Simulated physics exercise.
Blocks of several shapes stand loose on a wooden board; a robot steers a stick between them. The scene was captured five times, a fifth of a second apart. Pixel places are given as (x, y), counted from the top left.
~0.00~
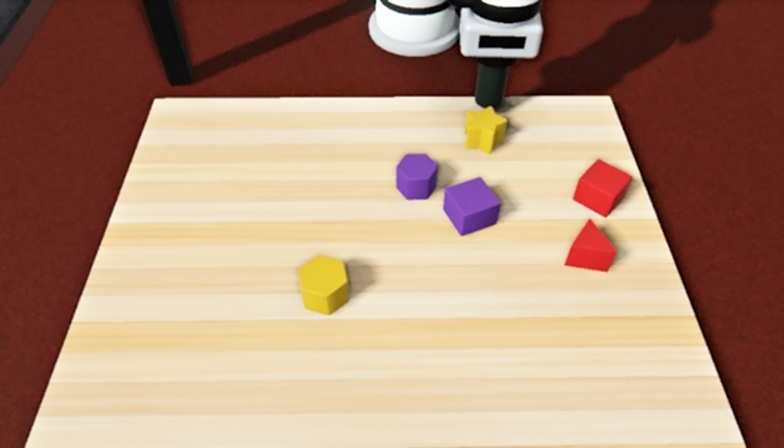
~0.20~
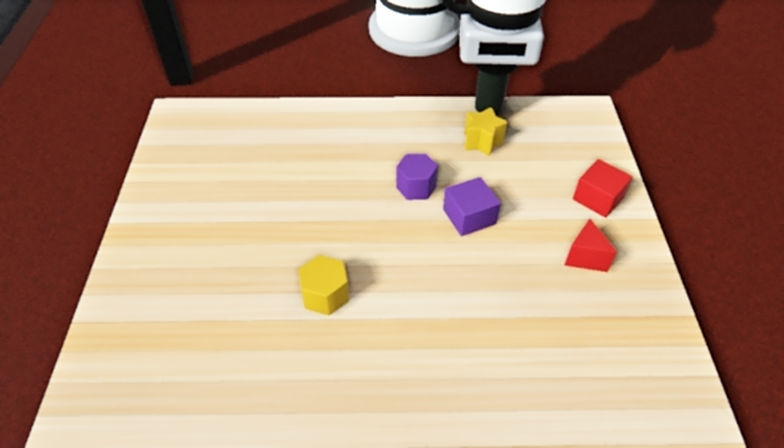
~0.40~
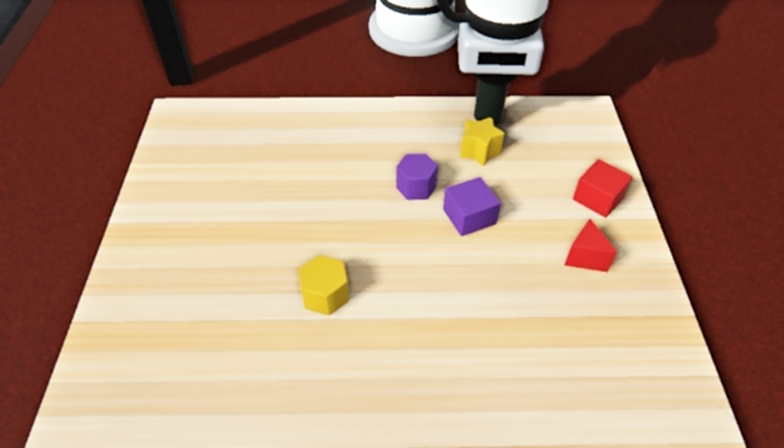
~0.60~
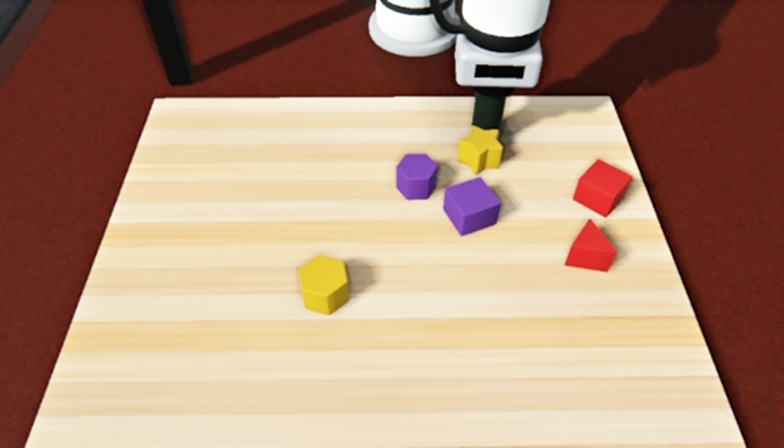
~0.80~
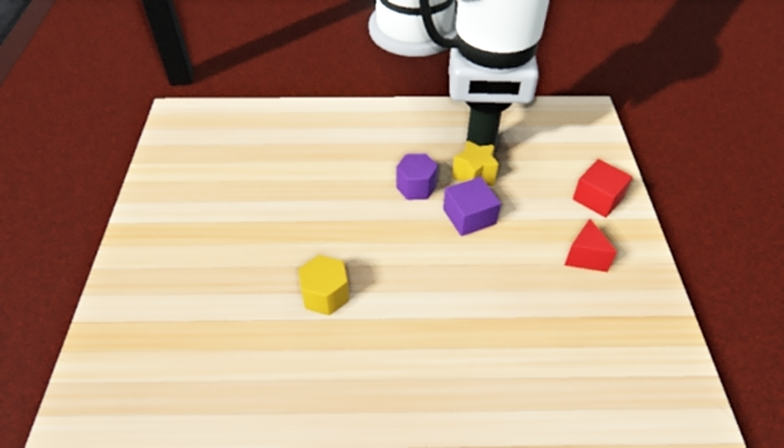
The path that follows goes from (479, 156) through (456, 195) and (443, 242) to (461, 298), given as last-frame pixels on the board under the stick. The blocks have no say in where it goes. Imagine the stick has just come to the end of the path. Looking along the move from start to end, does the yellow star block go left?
No
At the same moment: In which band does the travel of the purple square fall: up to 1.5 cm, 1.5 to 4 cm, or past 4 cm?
It goes beyond 4 cm.
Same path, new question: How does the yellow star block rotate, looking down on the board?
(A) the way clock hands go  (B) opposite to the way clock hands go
A - the way clock hands go.
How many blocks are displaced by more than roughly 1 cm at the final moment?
Answer: Two blocks.
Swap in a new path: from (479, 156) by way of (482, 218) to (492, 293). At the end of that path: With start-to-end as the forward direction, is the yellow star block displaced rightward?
Yes, I think so.
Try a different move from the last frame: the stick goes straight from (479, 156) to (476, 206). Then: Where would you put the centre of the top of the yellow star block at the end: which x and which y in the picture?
I'd guess (467, 207).
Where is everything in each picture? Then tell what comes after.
The first picture shows tip of the stick at (489, 101), middles of tops, purple hexagon at (417, 165), purple square at (473, 195), yellow star block at (486, 119).
The second picture shows stick at (489, 107), yellow star block at (485, 120).
The third picture shows stick at (488, 117), yellow star block at (482, 130).
The fourth picture shows stick at (486, 129), yellow star block at (482, 139).
The fifth picture shows stick at (481, 144), purple hexagon at (417, 165), purple square at (473, 195), yellow star block at (477, 155).
The first path, step by step. One third of the way, stick at (458, 184); purple square at (470, 231), turned 25° anticlockwise; yellow star block at (454, 198).
Two thirds of the way, stick at (444, 231); purple square at (474, 273), turned 100° anticlockwise; yellow star block at (431, 247).
At the end, stick at (463, 287); purple hexagon unmoved; purple square at (494, 308), turned 115° anticlockwise; yellow star block at (423, 274), turned 75° clockwise.
